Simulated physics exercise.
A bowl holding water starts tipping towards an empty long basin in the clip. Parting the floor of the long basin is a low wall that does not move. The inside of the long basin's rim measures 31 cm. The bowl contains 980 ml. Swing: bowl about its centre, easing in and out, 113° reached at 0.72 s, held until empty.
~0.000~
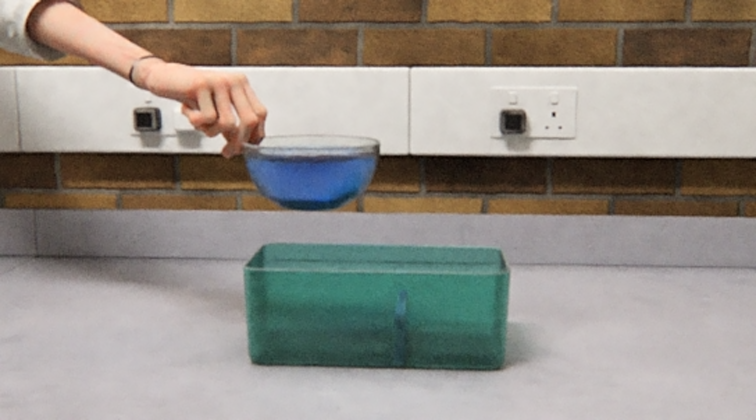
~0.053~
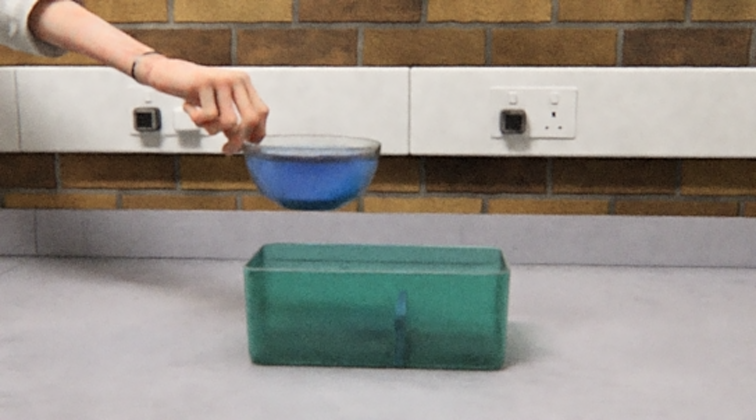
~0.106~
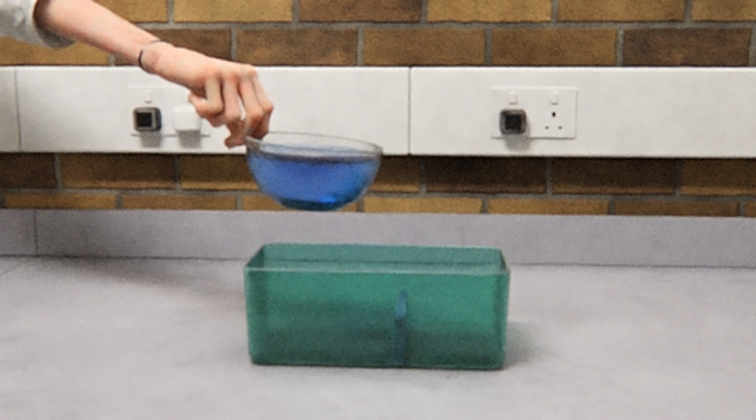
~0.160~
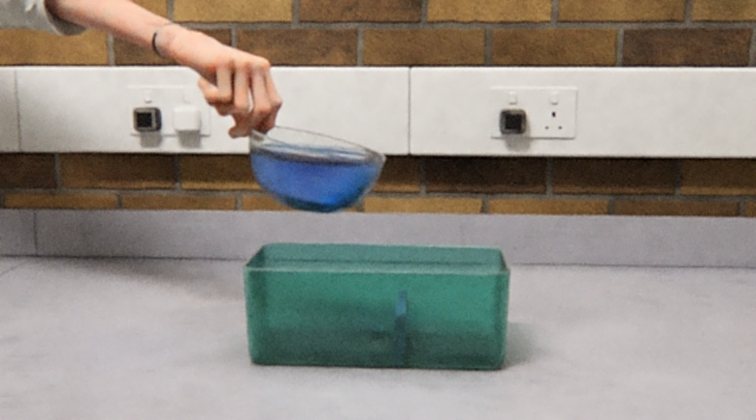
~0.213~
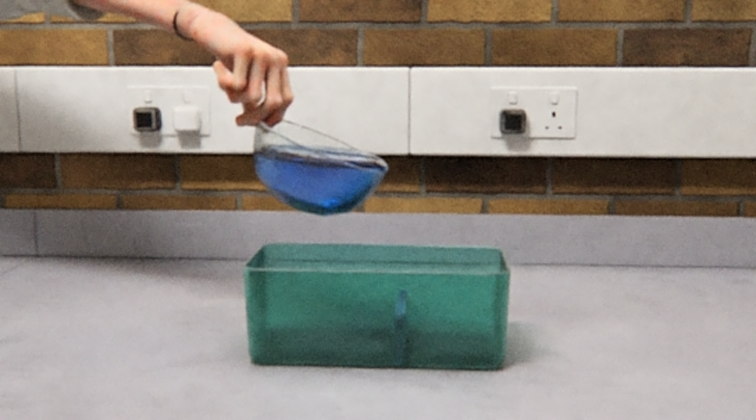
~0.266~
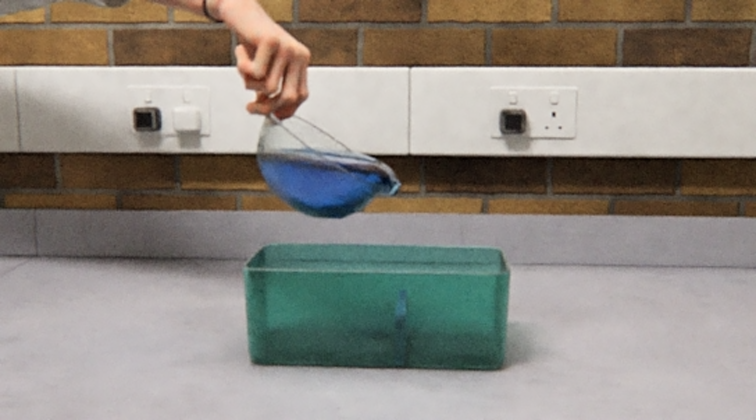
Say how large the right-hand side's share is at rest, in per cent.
Its share is roughly 48 per cent.
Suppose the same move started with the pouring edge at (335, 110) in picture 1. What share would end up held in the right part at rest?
In that case roughly 20 per cent.
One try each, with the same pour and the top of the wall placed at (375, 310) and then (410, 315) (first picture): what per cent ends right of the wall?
Try 1: 70 %; try 2: 40 %.
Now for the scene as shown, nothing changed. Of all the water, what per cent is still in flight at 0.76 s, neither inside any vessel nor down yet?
Airborne share: Near 20 %.
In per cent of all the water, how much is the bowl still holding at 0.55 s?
About 12 per cent.
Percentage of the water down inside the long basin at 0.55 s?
About 68 per cent.
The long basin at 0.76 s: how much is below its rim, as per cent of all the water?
Roughly 76 per cent.
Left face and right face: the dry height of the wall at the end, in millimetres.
Looks like roughly 38 mm on the left and roughly 26 mm on the right.
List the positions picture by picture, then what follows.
In the first picture, tilt 0°; pouring edge (379, 144); surface from (249, 151) to (377, 152); the long basin's rim runs from (254, 257) to (506, 261); the wall's top is at (401, 305).
In the second picture, tilt 2°; pouring edge (380, 146); surface from (249, 150) to (378, 153).
In the third picture, tilt 6°; pouring edge (382, 151); surface from (251, 148) to (379, 155).
In the fourth picture, tilt 13°; pouring edge (384, 160); surface from (254, 146) to (383, 158).
In the fifth picture, tilt 23°; pouring edge (385, 172); surface from (259, 148) to (387, 167); 2 per cent is over the edge.
In the sixth picture, tilt 34°; pouring edge (384, 186); surface from (262, 152) to (379, 174); 8 per cent is over the edge.
By 0.55 s the tilt is 99° and 11 per cent is still to pour, 15 is left of the wall and 54 right of it.
By 0.76 s the tilt is 113° and 0 per cent is still to pour, 36 is left of the wall and 40 right of it.
By 0.98 s the tilt is 113° and 0 per cent is still to pour, 42 is left of the wall and 51 right of it.
By 1.22 s the tilt is 113° and 0 per cent is still to pour, 45 is left of the wall and 49 right of it.
At rest 45 per cent lies left of the wall, 48 right of it and 7 outside.
